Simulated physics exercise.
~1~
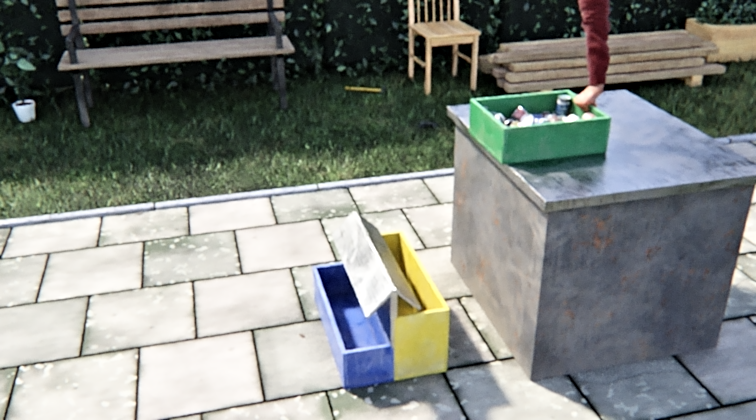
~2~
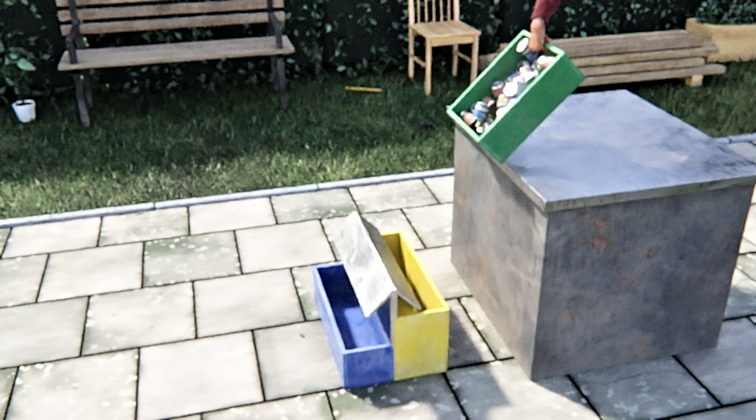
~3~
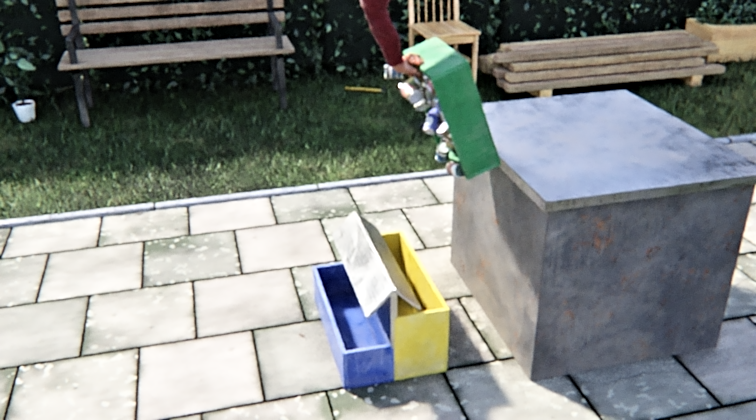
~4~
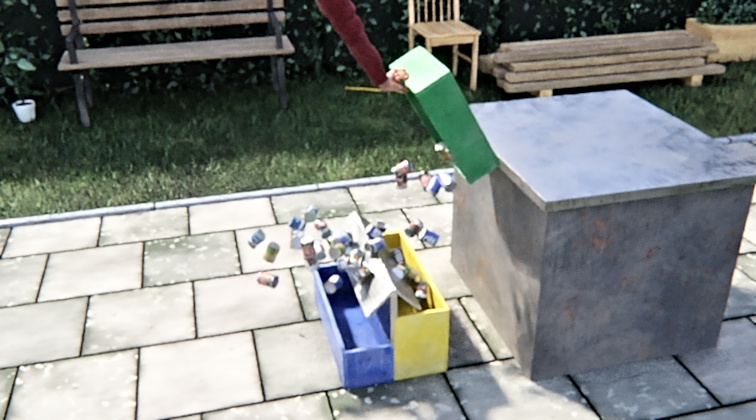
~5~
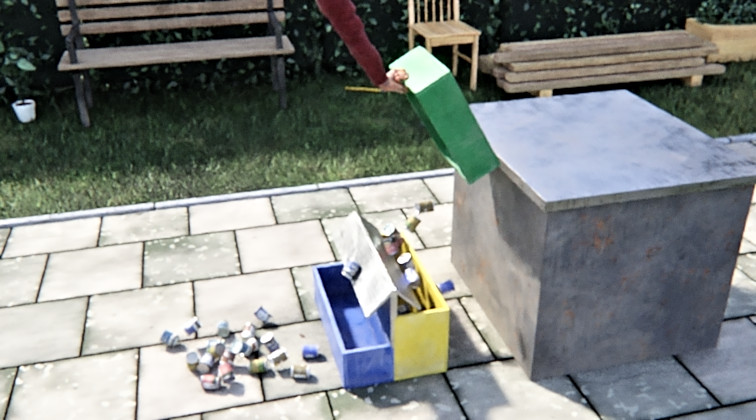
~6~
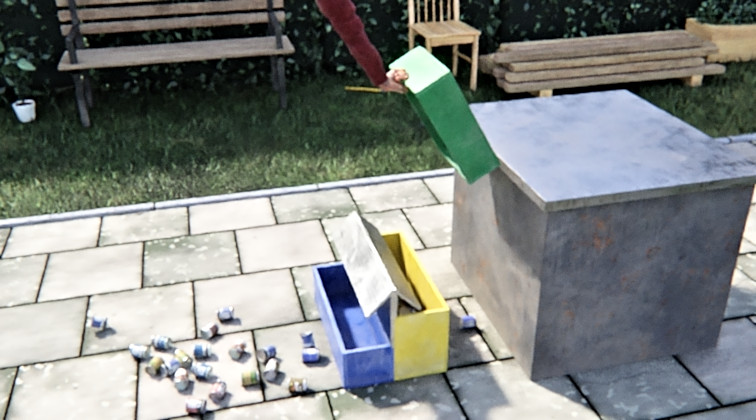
On a paved garden patio, a hand lifted a green tote of small tins off a bench and tipped it over a blue and a yellow box, sending some tins into the yellow one while many others scattered across the paving to the left.
